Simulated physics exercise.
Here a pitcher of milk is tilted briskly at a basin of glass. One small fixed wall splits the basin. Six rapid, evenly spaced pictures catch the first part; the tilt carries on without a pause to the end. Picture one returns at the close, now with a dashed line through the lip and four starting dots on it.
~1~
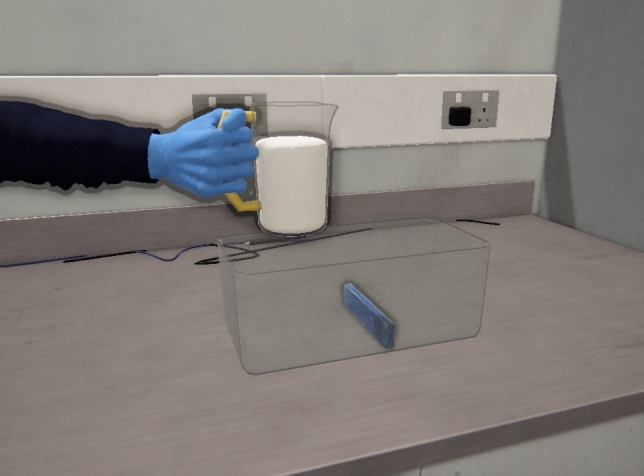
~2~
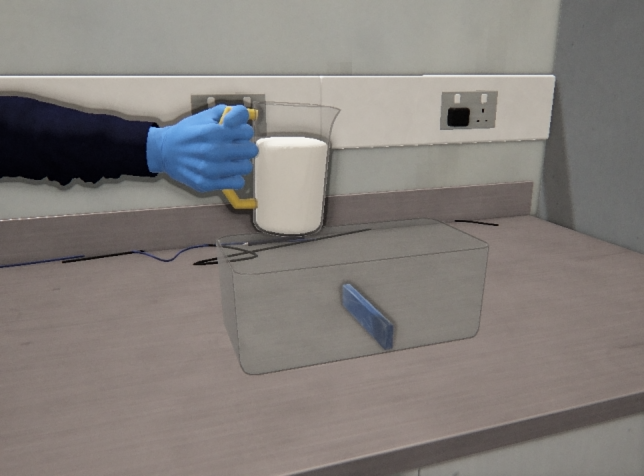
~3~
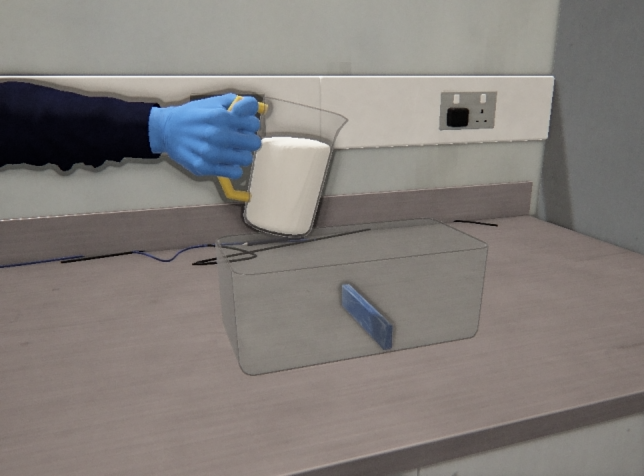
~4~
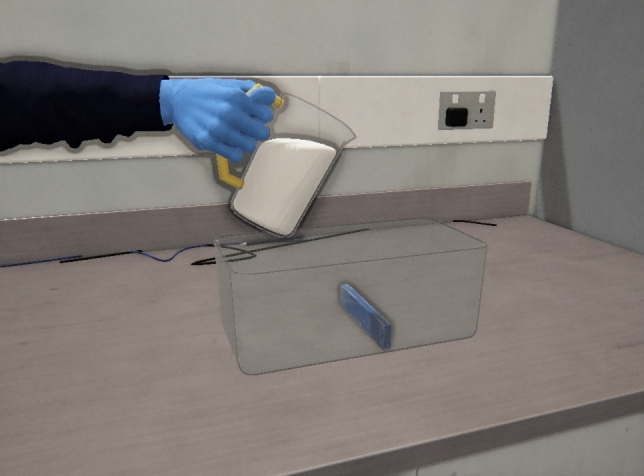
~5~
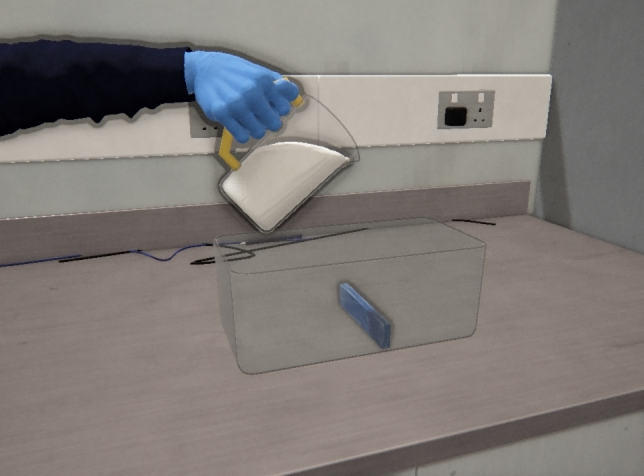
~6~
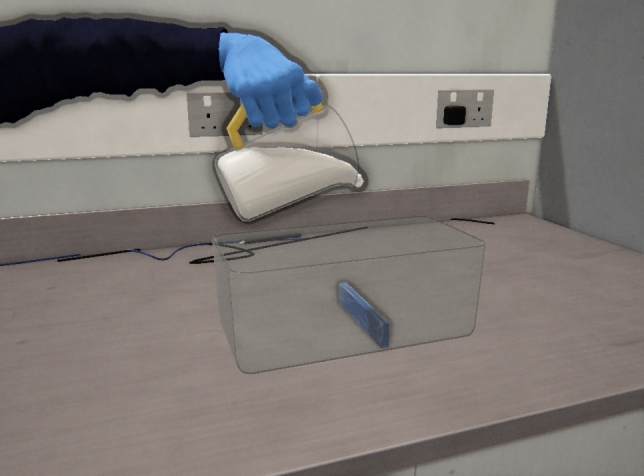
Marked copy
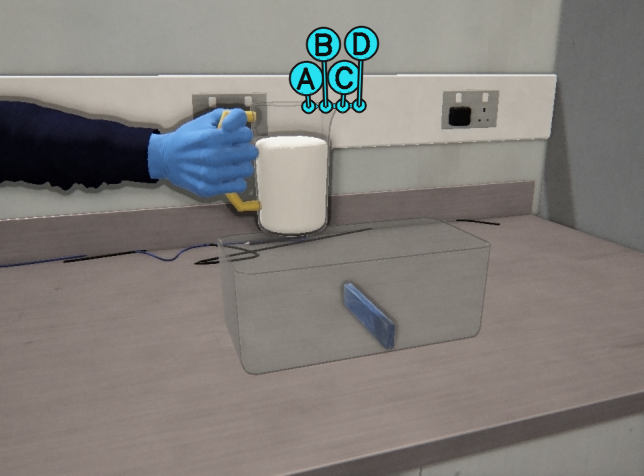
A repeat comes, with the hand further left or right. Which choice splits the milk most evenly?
I would pick dot B.
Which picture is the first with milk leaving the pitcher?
Picture 6.
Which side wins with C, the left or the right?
More ends on the right.
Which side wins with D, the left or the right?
More ends on the right.
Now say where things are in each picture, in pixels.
In the first picture, upright, lip at (336, 106); basin from (241, 373) to (478, 333); top of the wall at (367, 302); nothing has left yet.
In the second picture, tipped about 4°, lip at (338, 109); nothing has left yet.
In the third picture, tipped about 14°, lip at (346, 119); nothing has left yet.
In the fourth picture, tipped about 30°, lip at (354, 136); nothing has left yet.
In the fifth picture, tipped about 49°, lip at (357, 160); nothing has left yet.
In the sixth picture, tipped about 70°, lip at (352, 184); milk is over the lip, down to (352, 184).
On the marked copy, A at (308, 106); B at (325, 106); C at (342, 105); D at (359, 105).
With A, about 82 % ends left of the wall and 15 % right of it; 3 % is lost outside.
With B, about 56 % ends left of the wall and 43 % right of it.
With C, about 19 % ends left of the wall and 80 % right of it.
With D, about 8 % ends left of the wall and 89 % right of it; 3 % is lost outside.
